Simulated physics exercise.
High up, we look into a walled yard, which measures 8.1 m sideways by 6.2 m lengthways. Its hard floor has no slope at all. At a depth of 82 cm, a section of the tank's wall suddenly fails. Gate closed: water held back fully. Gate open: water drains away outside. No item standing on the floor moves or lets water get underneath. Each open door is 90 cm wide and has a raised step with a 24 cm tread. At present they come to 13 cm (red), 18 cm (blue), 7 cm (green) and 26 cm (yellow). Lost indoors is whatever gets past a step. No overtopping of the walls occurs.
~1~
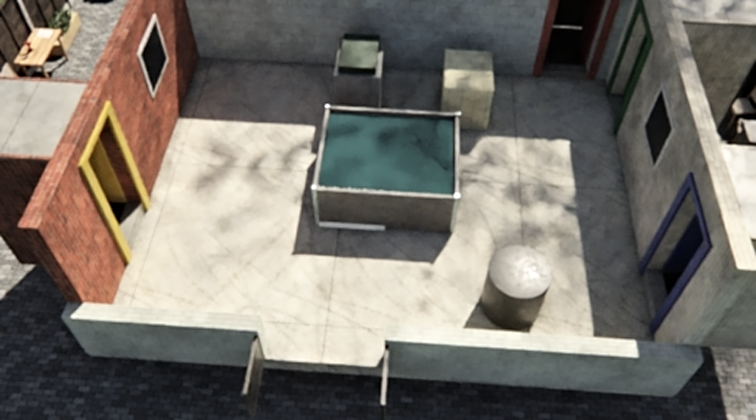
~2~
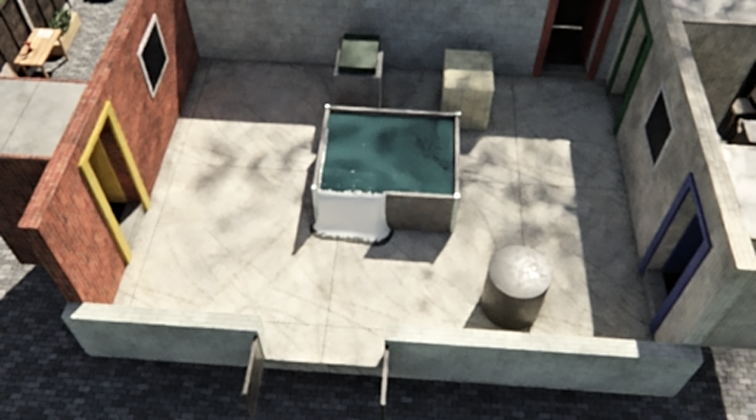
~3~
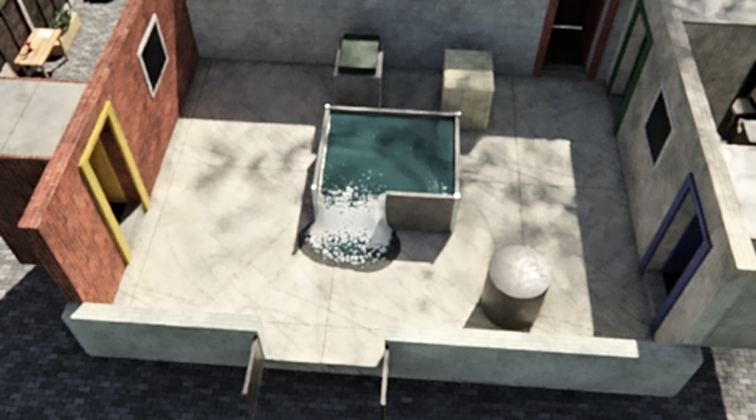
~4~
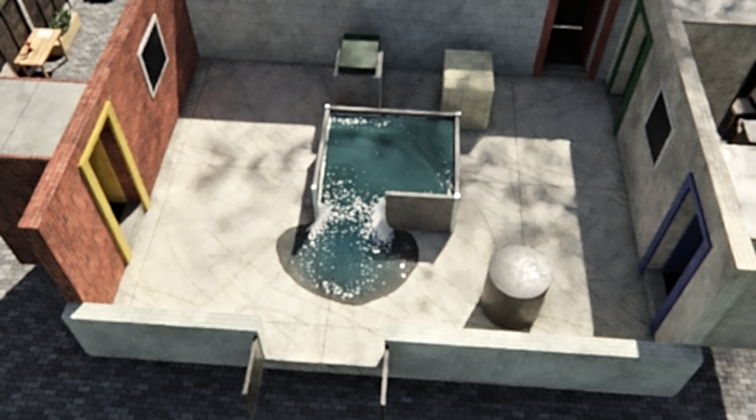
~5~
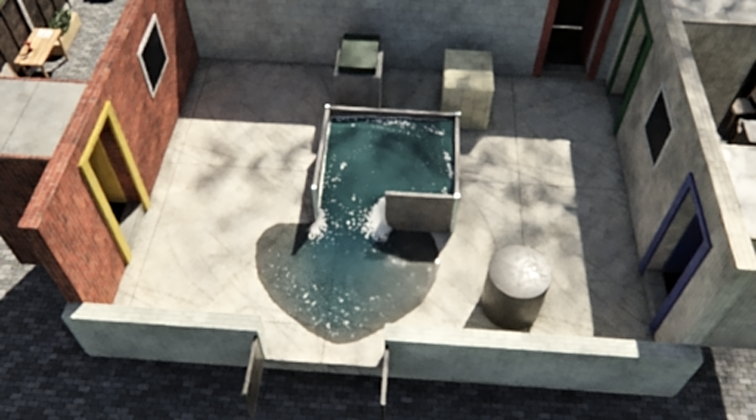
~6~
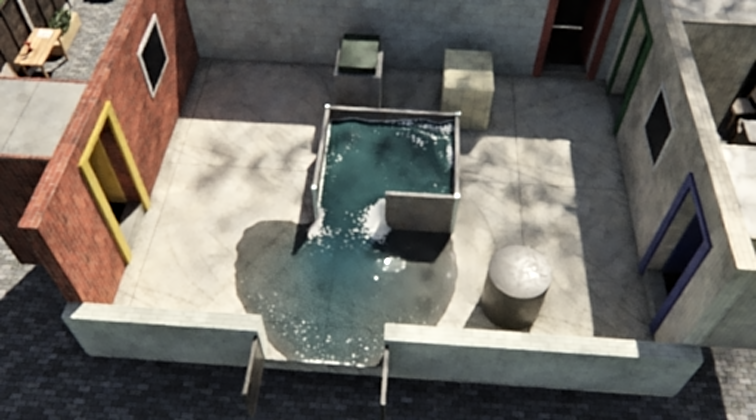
At first, still green water fills a square tank in a walled yard with a yellow doorway at left and a blue one at right. Then part of the tank's front wall gives way, and water pours out, foaming, and spreads across the pale floor to the opening in the low front wall.
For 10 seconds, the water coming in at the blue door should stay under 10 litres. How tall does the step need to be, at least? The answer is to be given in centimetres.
Close to 6 cm is just enough.
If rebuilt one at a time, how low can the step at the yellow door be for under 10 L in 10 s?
The yellow door needs around 5.5 cm.
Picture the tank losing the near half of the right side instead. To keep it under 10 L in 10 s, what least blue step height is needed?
A height of around 27 cm.
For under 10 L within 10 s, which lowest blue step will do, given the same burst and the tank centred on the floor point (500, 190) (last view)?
Then close to 16 cm.
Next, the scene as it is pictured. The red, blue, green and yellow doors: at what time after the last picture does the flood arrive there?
Red = 7.0 s, blue = 2.0 s, green = 5.5 s, yellow = 1.6 s.
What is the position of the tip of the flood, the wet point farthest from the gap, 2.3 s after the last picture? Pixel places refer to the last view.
Around (649, 370).
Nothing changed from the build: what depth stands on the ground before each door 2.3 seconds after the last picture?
Lab note, cm: Red 0; blue 7; green 0; yellow 8.
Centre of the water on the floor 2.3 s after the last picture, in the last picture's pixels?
Centre of mass: About (355, 234) px.
Then, 0.7 s after the last picture water covers 20 % of the floor, deepest (44 cm) near (339, 228); it has not reached the blue door.
Then, 2.3 s after the last picture water covers 30 % of the floor, deepest (27 cm) near (104, 332); 7 cm at the blue door, 0 litres in over its 18 cm step.
Then, 9.3 s after the last picture water covers 95 % of the floor, deepest (7 cm) near (350, 229); 3 cm at the blue door, 0 litres in over its 18 cm step.
At the blue door as built, the water peaked near 9 cm, 2.9 s after the last picture.
With a step of 5.5 cm, 13 litres would have come in within the 10 s; with 6.5 cm, 8 litres. So under 10 litres takes about 6 cm.
